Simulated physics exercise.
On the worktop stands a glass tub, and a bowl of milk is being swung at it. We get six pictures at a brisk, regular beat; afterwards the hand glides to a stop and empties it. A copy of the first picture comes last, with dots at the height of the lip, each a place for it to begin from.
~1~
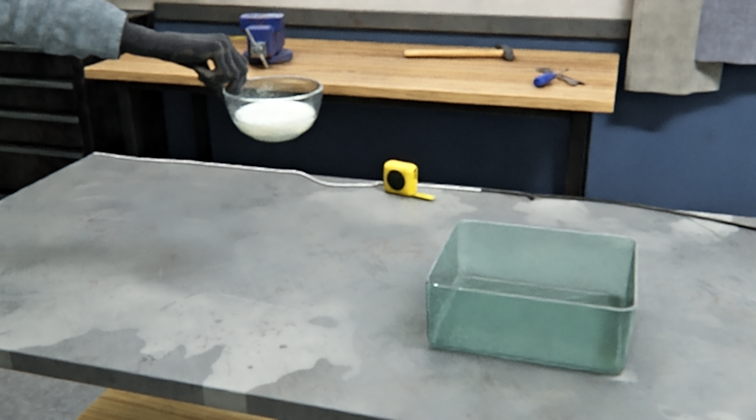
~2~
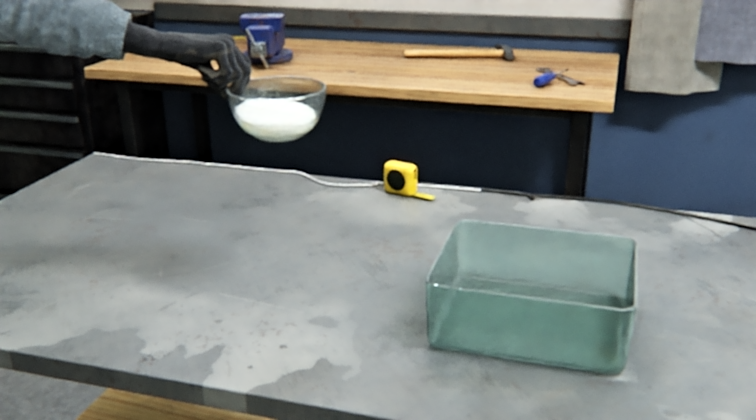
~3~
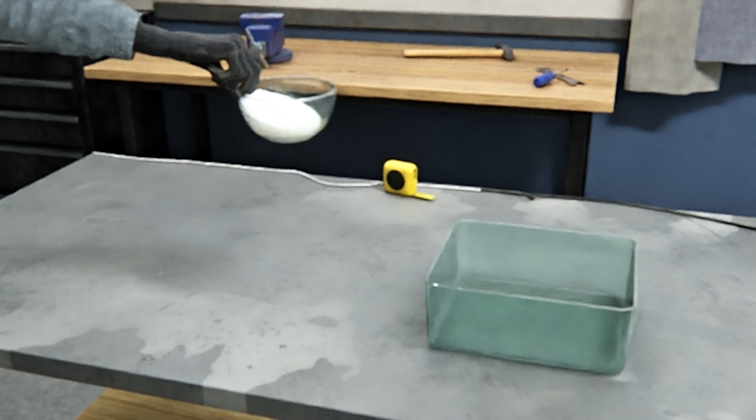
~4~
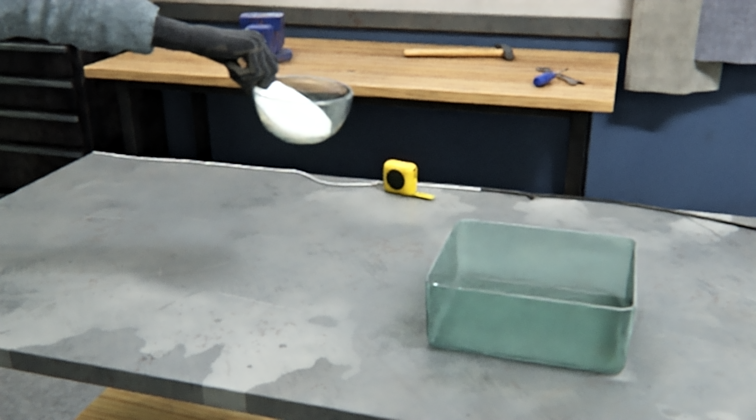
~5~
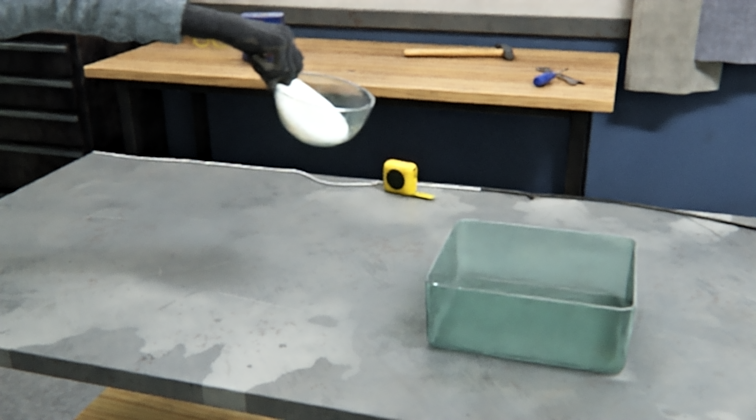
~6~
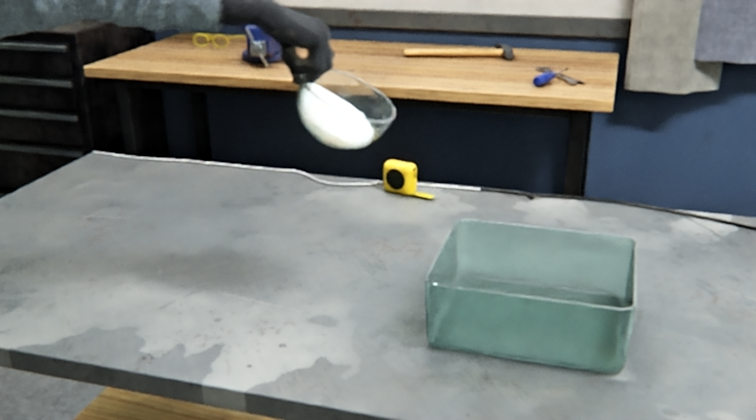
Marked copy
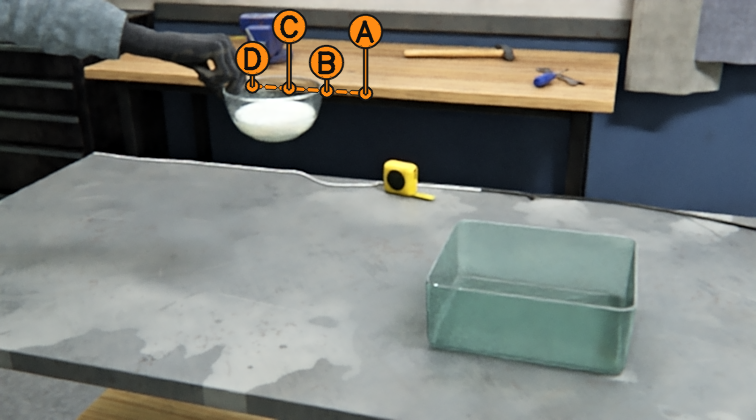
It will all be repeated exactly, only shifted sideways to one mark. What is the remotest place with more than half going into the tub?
That is place D.
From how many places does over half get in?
All of them.
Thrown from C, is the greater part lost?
No, that is safe.
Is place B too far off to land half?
No, not at all.
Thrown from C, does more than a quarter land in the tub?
Yes, clearly.
In orange, A at (365, 93); B at (326, 90); C at (289, 88); D at (252, 86).
With A, about 76 % lands in the tub, 4 % falls short and 20 % goes beside or beyond.
With B, about 89 % lands in the tub, 7 % falls short and 4 % goes beside or beyond.
With C, about 78 % lands in the tub, 12 % falls short and 11 % goes beside or beyond.
With D, about 62 % lands in the tub, 26 % falls short and 12 % goes beside or beyond.
